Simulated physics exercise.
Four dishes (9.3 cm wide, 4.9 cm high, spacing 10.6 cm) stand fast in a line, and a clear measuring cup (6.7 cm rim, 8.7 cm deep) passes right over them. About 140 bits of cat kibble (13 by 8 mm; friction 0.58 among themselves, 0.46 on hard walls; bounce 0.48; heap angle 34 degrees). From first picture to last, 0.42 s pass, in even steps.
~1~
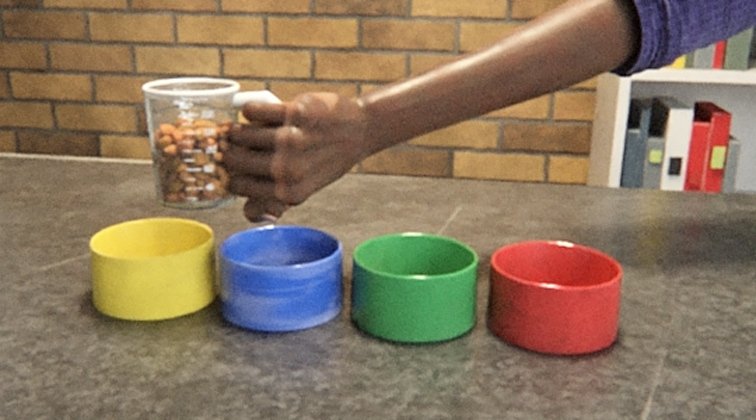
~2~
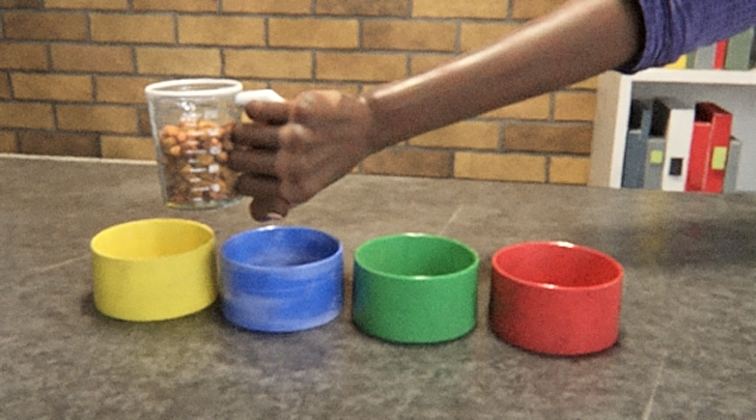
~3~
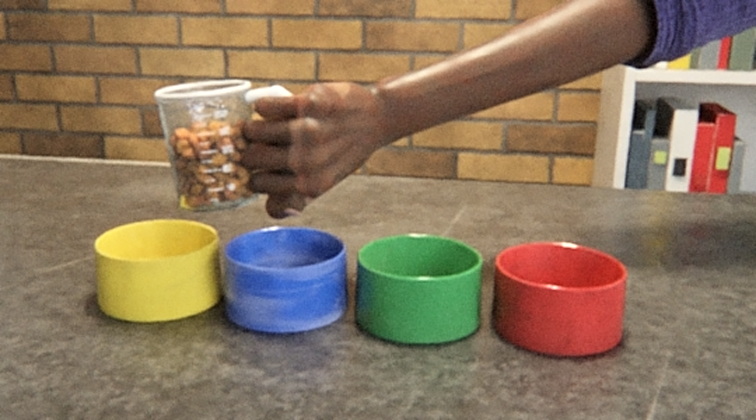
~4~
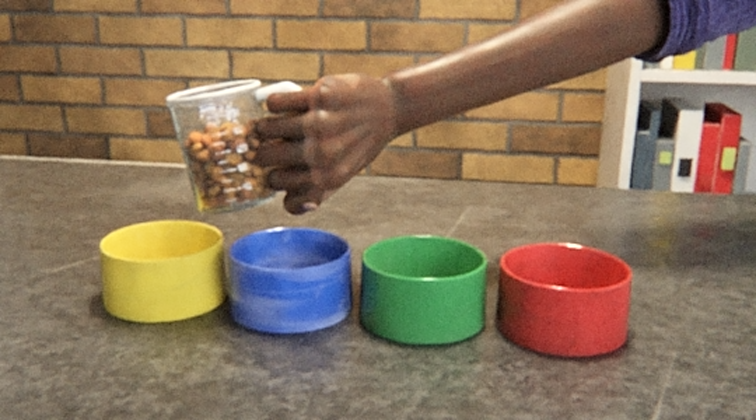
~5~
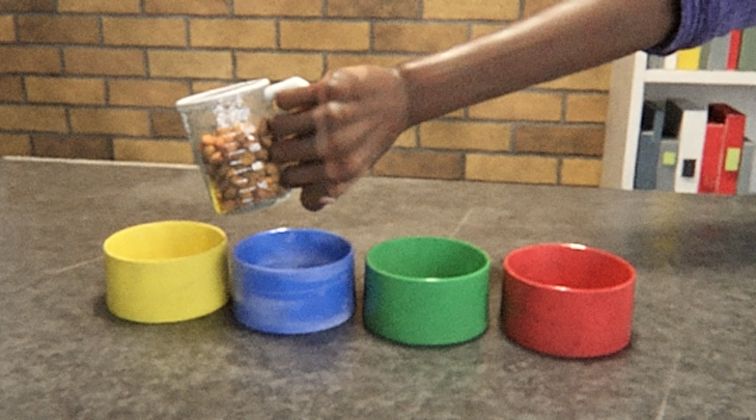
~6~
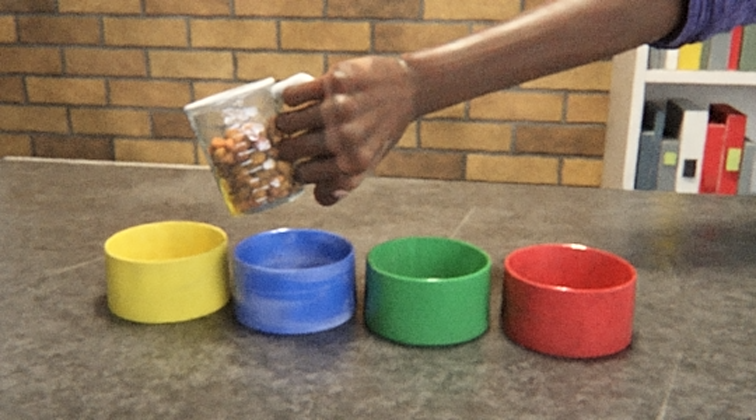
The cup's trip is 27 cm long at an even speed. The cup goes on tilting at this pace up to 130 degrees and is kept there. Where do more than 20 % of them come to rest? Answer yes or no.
Red: No, blue: No, green: Yes, yellow: No, counter: No.
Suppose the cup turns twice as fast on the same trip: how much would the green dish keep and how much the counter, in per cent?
Green 0; counter 0.
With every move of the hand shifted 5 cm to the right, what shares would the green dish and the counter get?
Green 50, counter 20.
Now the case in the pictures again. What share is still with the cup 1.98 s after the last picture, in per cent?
About 55 per cent.
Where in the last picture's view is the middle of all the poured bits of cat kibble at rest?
Around (427, 294).
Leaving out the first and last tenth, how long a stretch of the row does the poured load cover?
About 6 cm.
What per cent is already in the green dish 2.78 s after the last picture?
About 90 per cent by then.
Then, 1.19 s after the last picture, tilt 80 degrees; cup holds 100 %.
Then, 1.98 s after the last picture, tilt 120 degrees; cup holds 55 %, blue 5 %, green 35 %.
Then, 2.78 s after the last picture, tilt 130 degrees; cup holds 0 %, blue 5 %, green 90 %.
In the end, red 0 %, blue 5 %, green 90 %, yellow 0 %, counter 5 %.
